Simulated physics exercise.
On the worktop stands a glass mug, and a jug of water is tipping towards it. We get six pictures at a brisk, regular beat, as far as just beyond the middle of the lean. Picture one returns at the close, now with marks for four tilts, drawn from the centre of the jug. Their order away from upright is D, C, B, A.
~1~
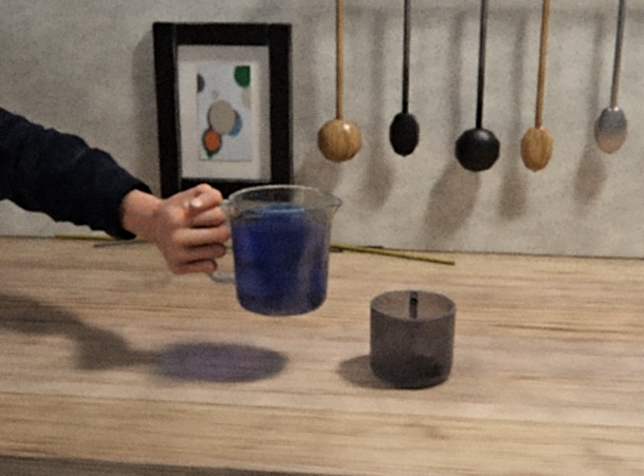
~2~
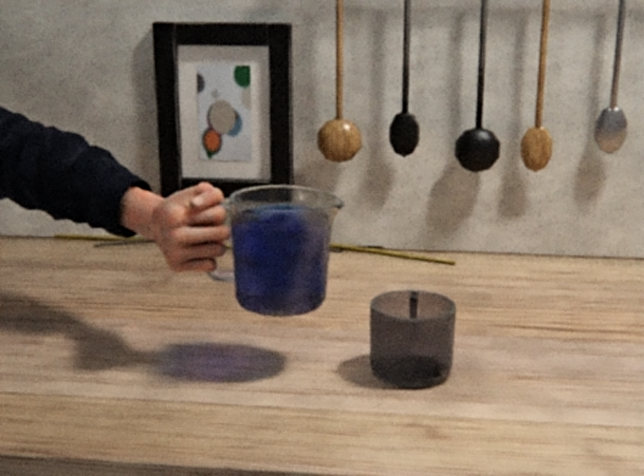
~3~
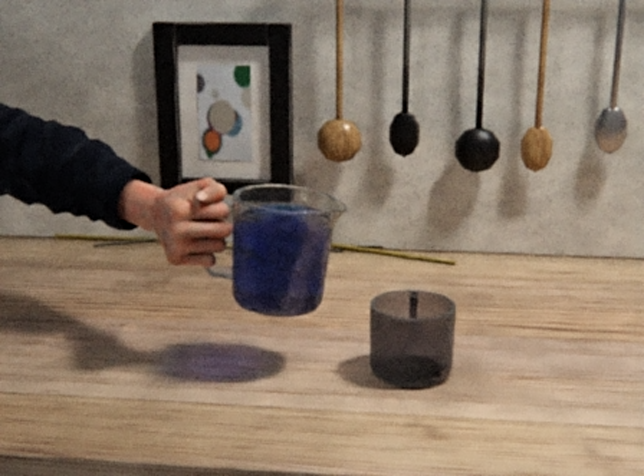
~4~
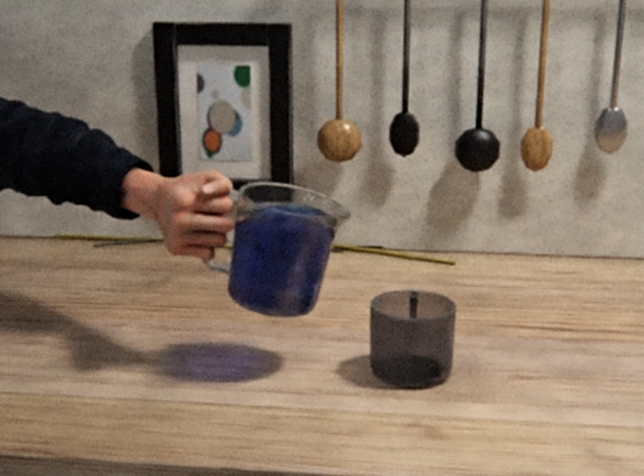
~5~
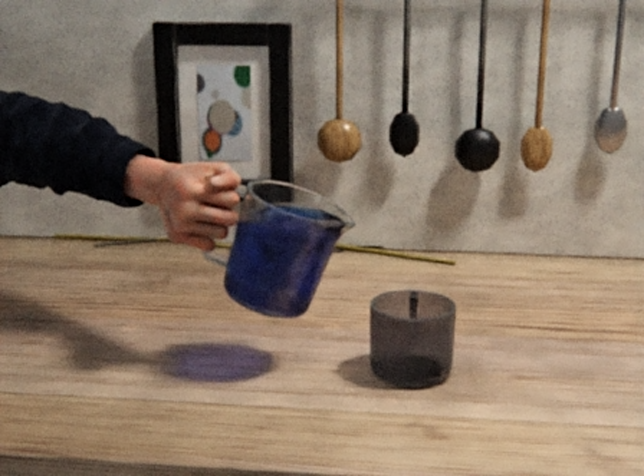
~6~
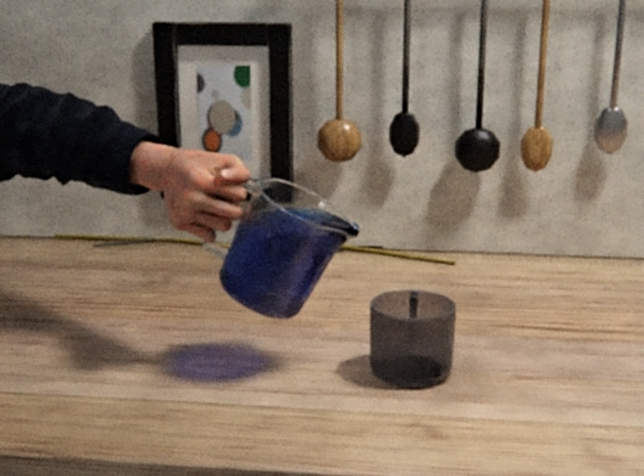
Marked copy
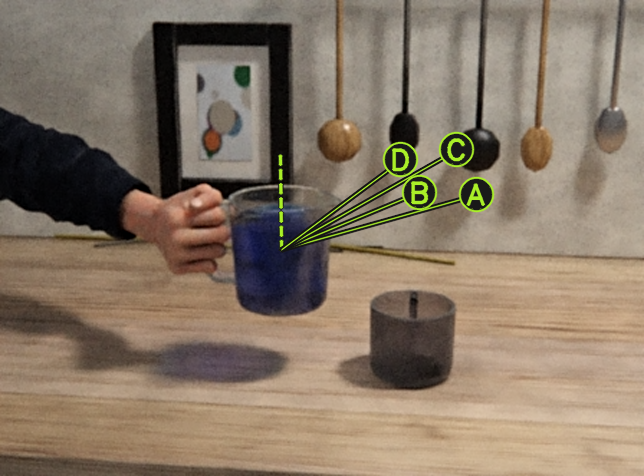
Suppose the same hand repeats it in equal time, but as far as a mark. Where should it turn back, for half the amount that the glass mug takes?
I would pick tilt D.
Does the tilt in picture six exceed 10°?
Yes, it does.
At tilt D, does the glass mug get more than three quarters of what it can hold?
No, it does not.
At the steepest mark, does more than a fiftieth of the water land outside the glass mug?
Yes, it does.
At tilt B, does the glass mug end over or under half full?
Over.
On the marked copy, A at (460, 199); B at (404, 198); C at (442, 158); D at (387, 171).
With A, the glass mug ends with about 81 % of what it can hold; 16 % of the water is spilt.
With B, the glass mug ends with about 81 % of what it can hold; 4 % of the water is spilt.
With C, the glass mug ends with about 66 % of what it can hold.
With D, the glass mug ends with about 50 % of what it can hold.
